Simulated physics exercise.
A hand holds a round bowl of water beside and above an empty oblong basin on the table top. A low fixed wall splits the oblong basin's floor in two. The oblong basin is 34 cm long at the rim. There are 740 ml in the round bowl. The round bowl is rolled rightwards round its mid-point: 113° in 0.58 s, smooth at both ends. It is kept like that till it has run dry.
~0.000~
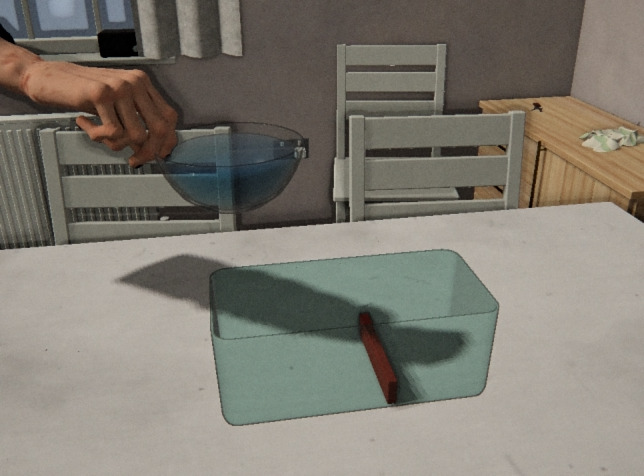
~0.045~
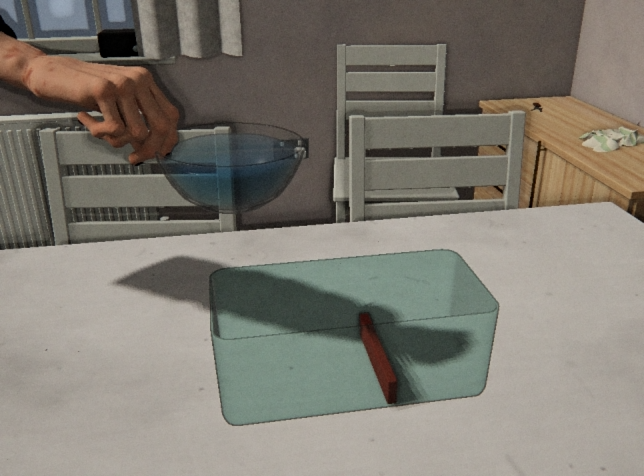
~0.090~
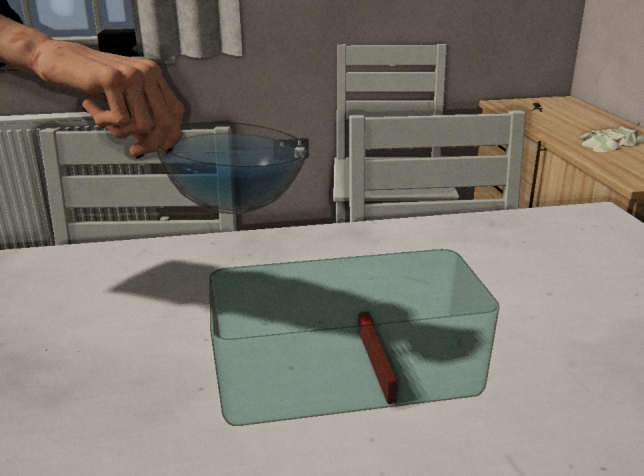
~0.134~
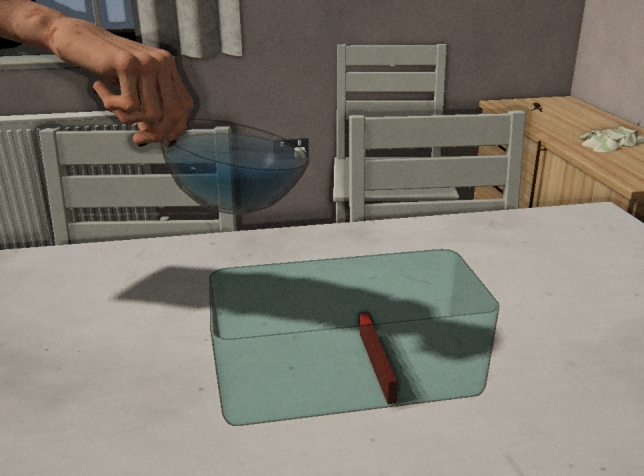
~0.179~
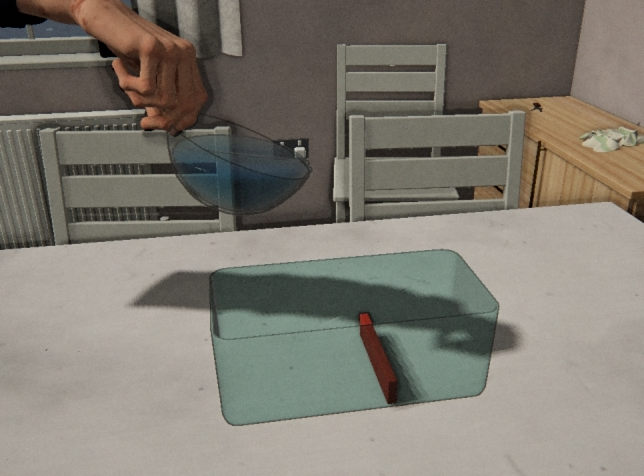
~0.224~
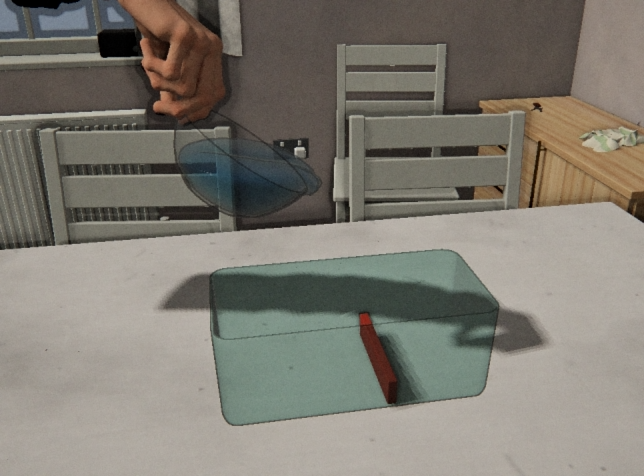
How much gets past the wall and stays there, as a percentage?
Roughly 19 per cent is past the wall.
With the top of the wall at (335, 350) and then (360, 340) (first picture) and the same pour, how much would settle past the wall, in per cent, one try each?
In turn about 60 and 30 per cent.
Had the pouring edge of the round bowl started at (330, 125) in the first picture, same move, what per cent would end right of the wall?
Then about 40 per cent.
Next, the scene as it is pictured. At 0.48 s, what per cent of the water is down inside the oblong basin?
Some 62 per cent.
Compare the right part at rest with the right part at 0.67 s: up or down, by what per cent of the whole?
It goes up by about 5.
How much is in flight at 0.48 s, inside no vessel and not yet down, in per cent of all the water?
Near 36 in a hundred.
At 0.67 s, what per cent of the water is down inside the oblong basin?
About 92 per cent.
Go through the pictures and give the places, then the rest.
It leans 0°; its right rim is at (303, 140); the water meets the walls at (159, 155) and (298, 146); the oblong basin's rim runs from (211, 304) to (477, 278); the wall's top is at (377, 346), in the first frame.
It leans 2°; its right rim is at (304, 142); the water meets the walls at (159, 153) and (298, 148), in the second frame.
It leans 7°; its right rim is at (305, 148); the water meets the walls at (162, 150) and (300, 151), in the third frame.
It leans 14°; its right rim is at (307, 158); the water meets the walls at (166, 147) and (303, 154), in the fourth frame.
It leans 25°; its right rim is at (308, 171); the water meets the walls at (172, 147) and (305, 162); 2 per cent is over the edge, in the fifth frame.
It leans 37°; its right rim is at (305, 186); the water meets the walls at (178, 152) and (287, 167); 10 per cent is over the edge, in the sixth frame.
Then, 0.48 s in, the tilt is 105° and 2 per cent is still to pour, 58 is left of the wall and 4 right of it.
Then, 0.67 s in, the tilt is 113° and 0 per cent is still to pour, 80 is left of the wall and 13 right of it.
Then, 0.87 s in, the tilt is 113° and 0 per cent is still to pour, 77 is left of the wall and 18 right of it.
Then, 1.08 s in, the tilt is 113° and 0 per cent is still to pour, 77 is left of the wall and 19 right of it.
Finally, 77 per cent lies left of the wall, 19 right of it and 5 outside.
